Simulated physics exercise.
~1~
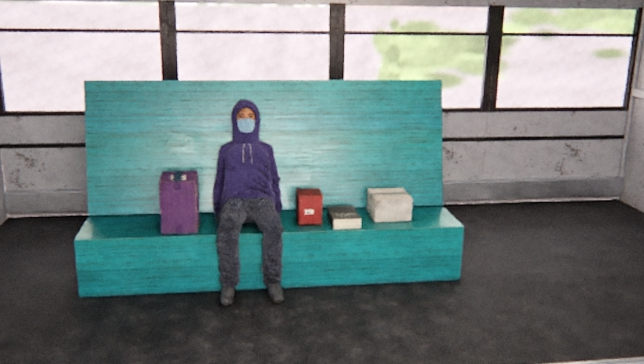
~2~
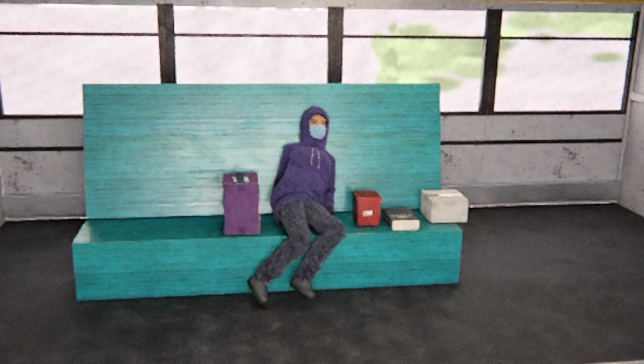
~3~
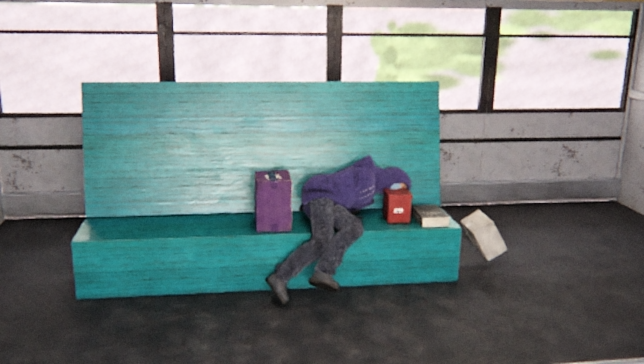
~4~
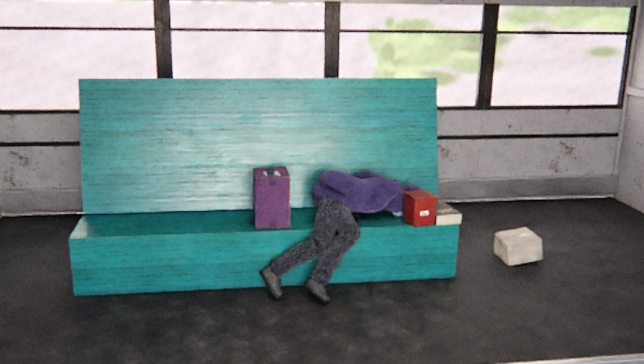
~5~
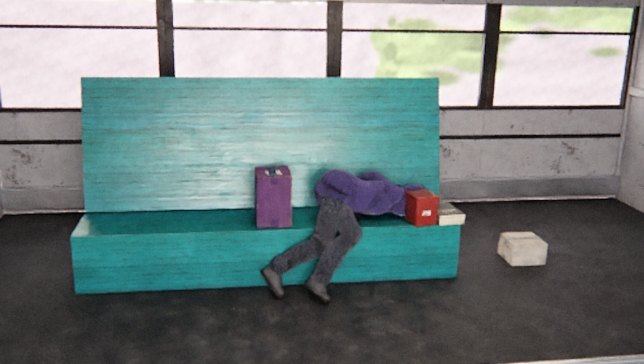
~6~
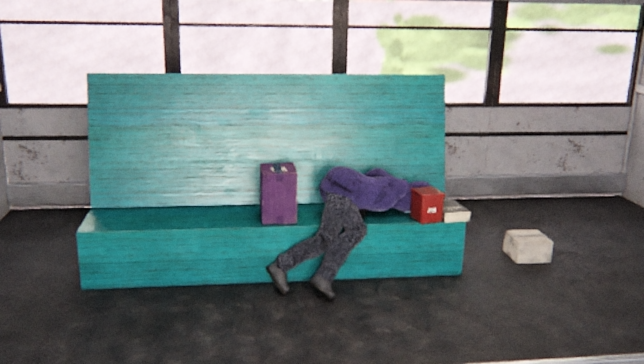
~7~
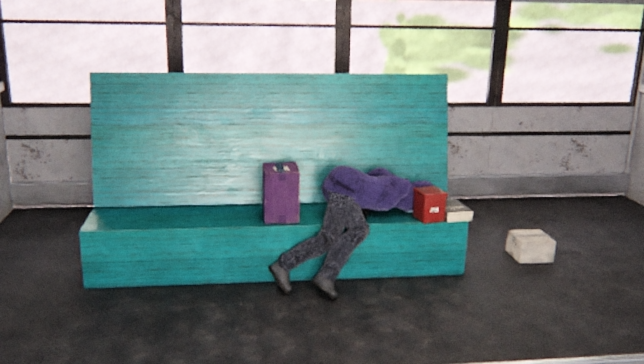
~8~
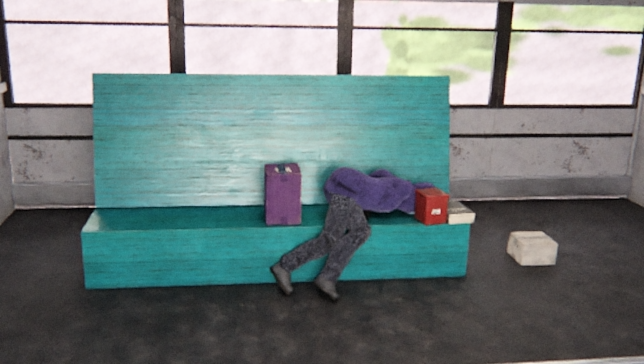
Inside a tram, a slightly swaying camera faces a long teal bench beneath a row of windows. A passenger in a purple hood, pale blue mask and grey trousers sits slumped with a purple pack at left and a red tub, a greyish folder and a white carton at right. Everything on the seat slides right, and the limp passenger leans after it. The carton tips over the bench's right end as the passenger topples sideways toward the tub. The carton lands on the dark floor and rests there, while the passenger lies folded over, hips on the seat, and the pack, tub and folder stay on.
